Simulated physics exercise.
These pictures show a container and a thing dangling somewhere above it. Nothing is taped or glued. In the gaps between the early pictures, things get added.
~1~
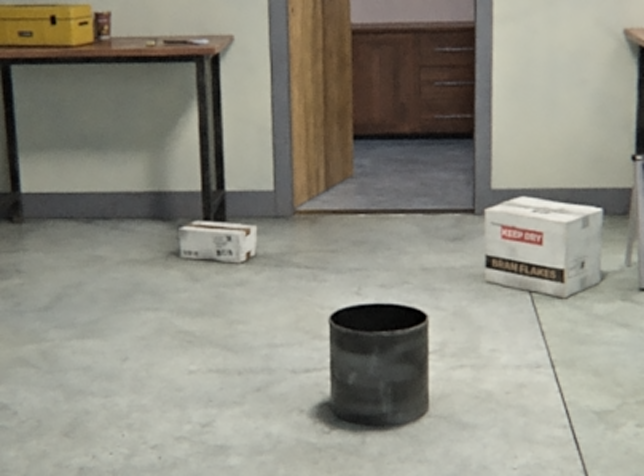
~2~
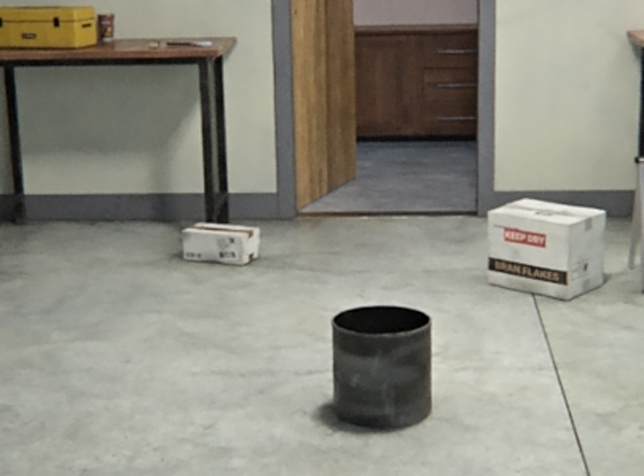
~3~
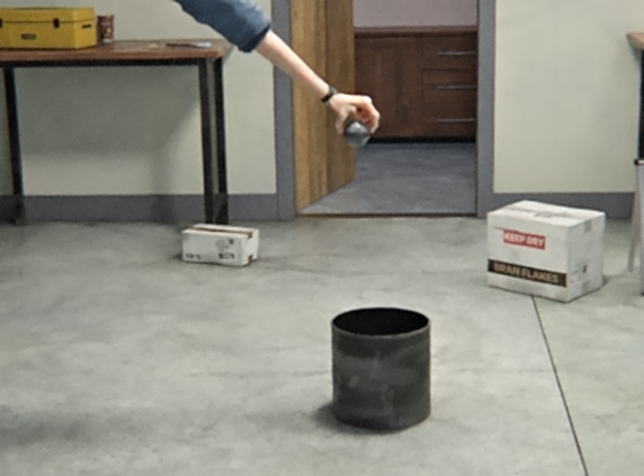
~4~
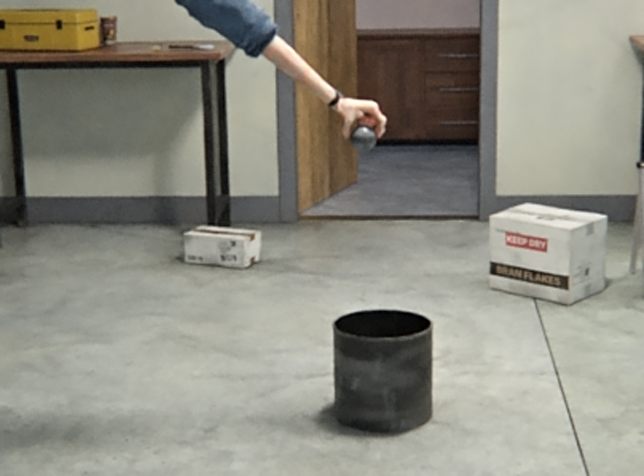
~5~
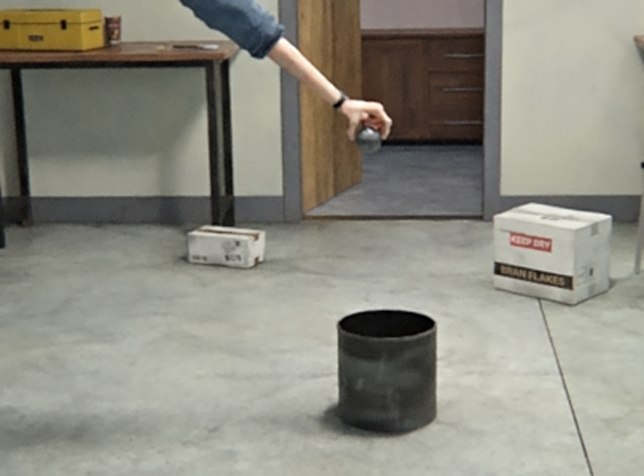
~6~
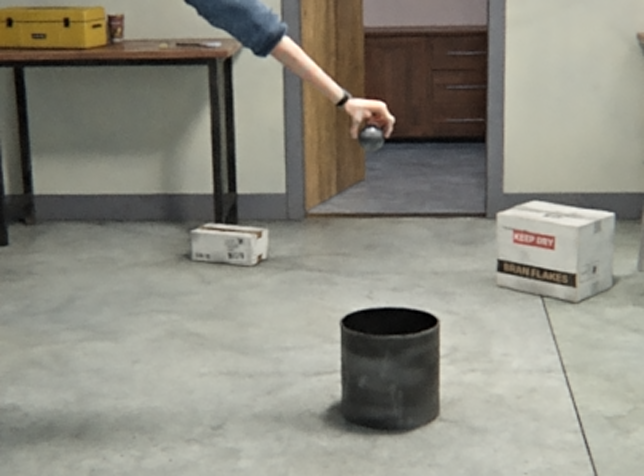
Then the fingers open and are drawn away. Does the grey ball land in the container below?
Once released, the grey ball goes in.
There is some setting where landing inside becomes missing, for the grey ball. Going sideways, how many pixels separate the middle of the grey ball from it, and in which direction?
Shift: 32 px, leftward.
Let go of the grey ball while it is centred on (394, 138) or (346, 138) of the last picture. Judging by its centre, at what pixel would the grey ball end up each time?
Resting at (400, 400) and (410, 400).
Then, 0.20 s later than the last frame, grey ball dropping near (372, 182).
Then, 0.34 s later than the last frame, grey ball dropping near (373, 290).
Then, 0.46 s later than the last frame, grey ball fallen near (374, 394).
When it is over, the grey ball drops into the container, near (374, 397).
